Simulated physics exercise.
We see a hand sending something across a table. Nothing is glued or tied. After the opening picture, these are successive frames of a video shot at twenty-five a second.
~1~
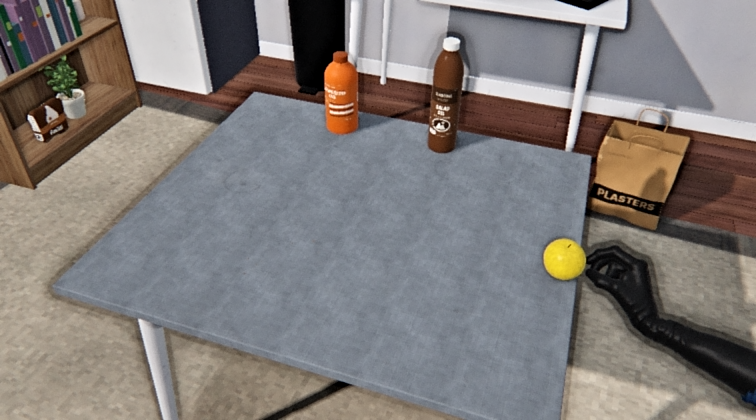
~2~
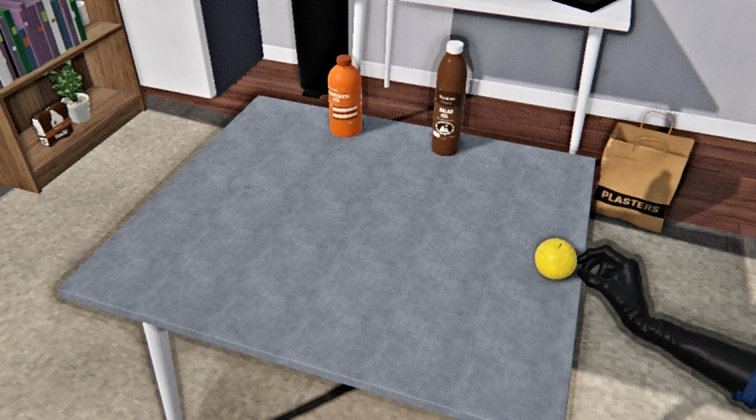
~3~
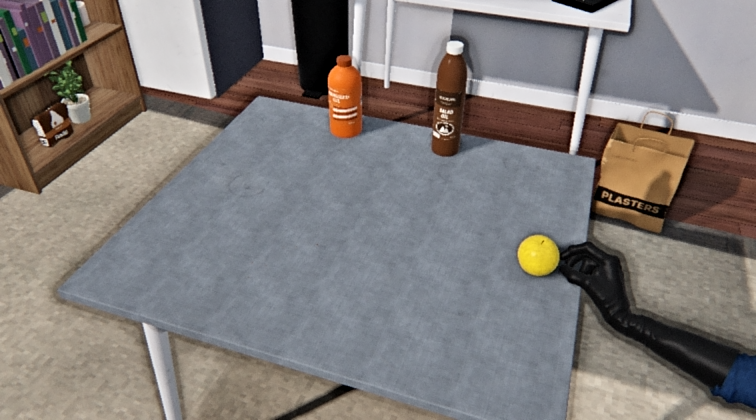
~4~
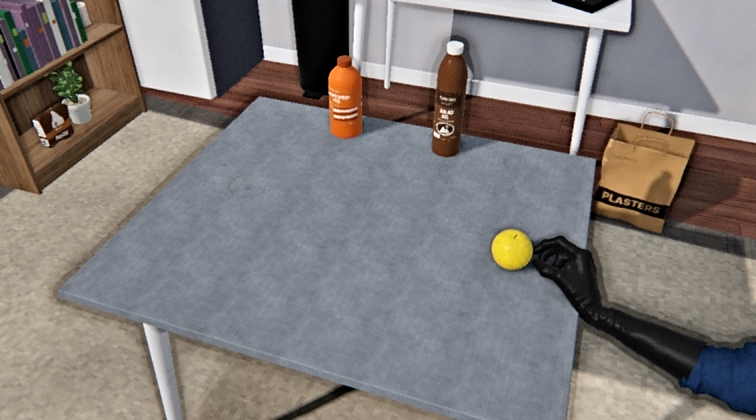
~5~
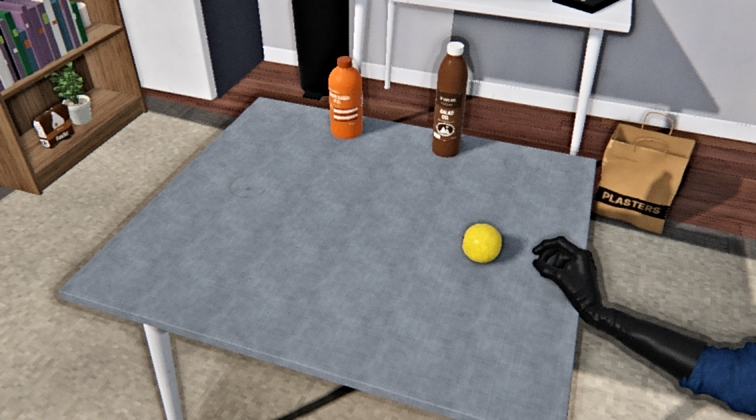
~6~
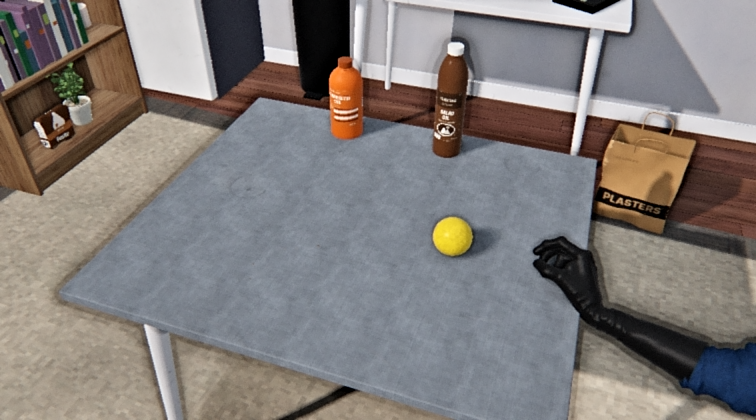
A black-gloved hand at the right edge of a grey table pushes a yellow apple leftward, then stays behind as the apple rolls on toward the middle, drifting slightly away from the viewer. An orange bottle and a brown one stand at the far edge, with a paper bag at right and a bookshelf at left. The room is seen from above, the view shifting slightly at first, then staying still.
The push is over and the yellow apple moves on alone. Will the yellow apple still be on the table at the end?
The yellow apple drops to the floor.
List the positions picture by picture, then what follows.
The first picture shows under the hand; yellow apple (565, 259).
The second picture shows under the hand; yellow apple (556, 259).
The third picture shows under the hand; yellow apple (538, 256).
The fourth picture shows yellow apple (512, 250).
The fifth picture shows yellow apple (482, 243) shifted about its own width.
The sixth picture shows yellow apple (453, 237) shifted about its own width.
Then, 0.40 s on from there, yellow apple shifted well along near (215, 182).
Then, 0.80 s on from there, yellow apple now off the table.
In the end, off the table, yellow apple.
